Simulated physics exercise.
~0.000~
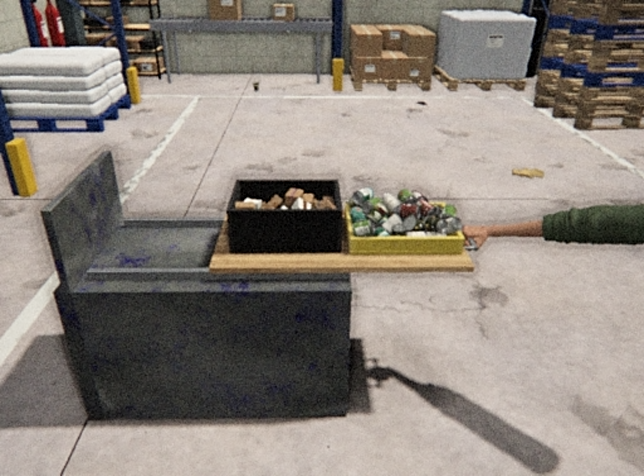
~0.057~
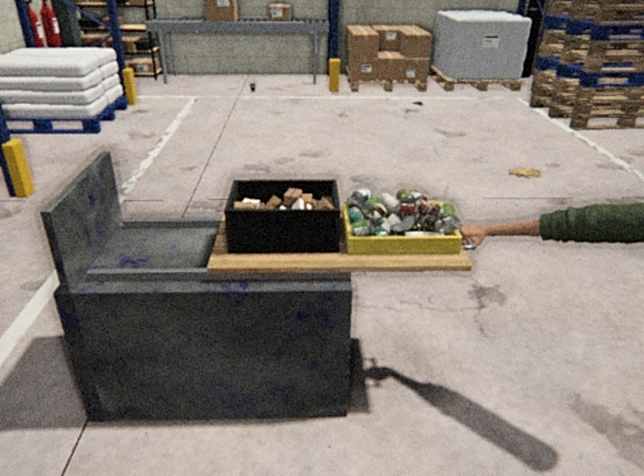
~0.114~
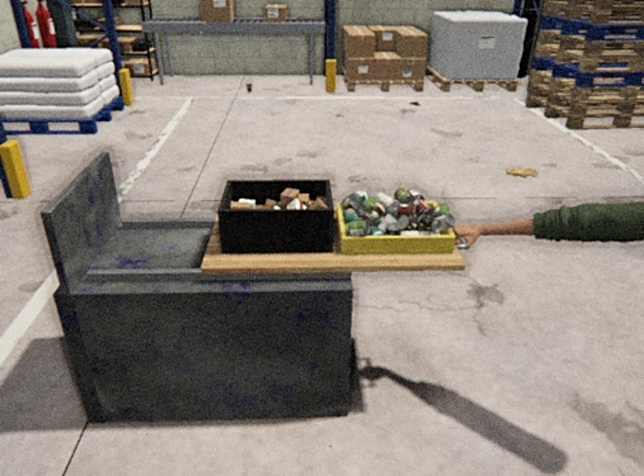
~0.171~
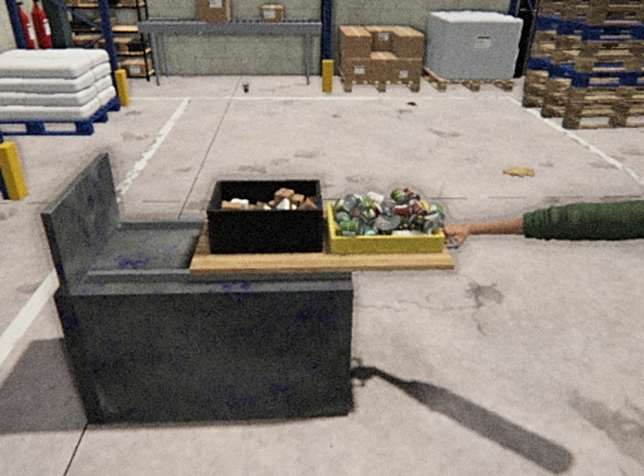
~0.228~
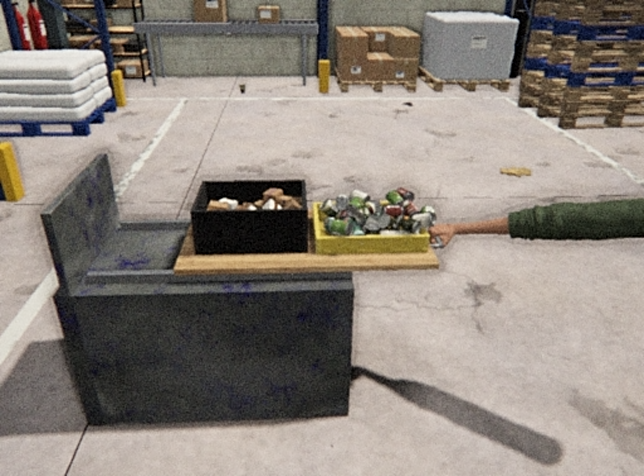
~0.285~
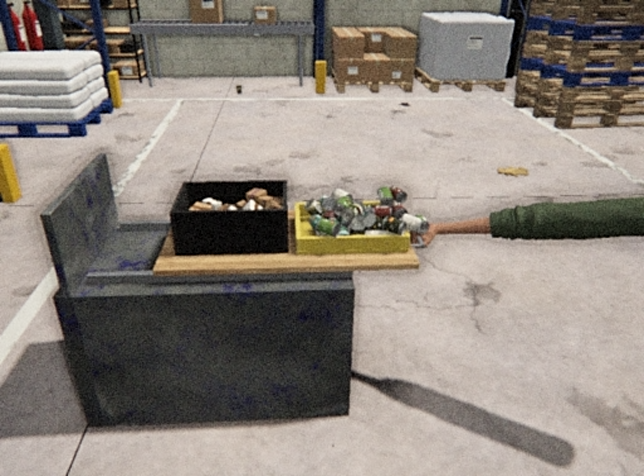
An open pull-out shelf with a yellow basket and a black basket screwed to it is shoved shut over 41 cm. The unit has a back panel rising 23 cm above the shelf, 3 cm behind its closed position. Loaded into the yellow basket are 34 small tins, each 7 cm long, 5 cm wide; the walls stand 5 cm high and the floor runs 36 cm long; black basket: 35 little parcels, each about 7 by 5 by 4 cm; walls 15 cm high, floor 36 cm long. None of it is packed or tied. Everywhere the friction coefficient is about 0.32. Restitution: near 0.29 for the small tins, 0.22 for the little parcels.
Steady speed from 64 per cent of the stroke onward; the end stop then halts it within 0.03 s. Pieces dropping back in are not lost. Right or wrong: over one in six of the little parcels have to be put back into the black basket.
Wrong.
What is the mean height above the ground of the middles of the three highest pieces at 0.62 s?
Their middles average near 80 cm high.
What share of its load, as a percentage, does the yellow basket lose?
Yellow basket - about 25 per cent.
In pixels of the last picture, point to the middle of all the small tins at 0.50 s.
They're centred near (285, 228).
After 0.42 s, the runners reach their end.
After 0.50 s, the yellow basket is down by 6 of 34 and the black basket has all 35.
After 0.62 s, the yellow basket is down by 8 of 34 and the black basket has all 35.
After 0.84 s, the yellow basket is down by 9 of 34 and the black basket has all 35.
When it is over (at 1.27 s), the yellow basket is down by 9 of 34 and the black basket has all 35. Asked share, 0 of 35, 0 per cent.
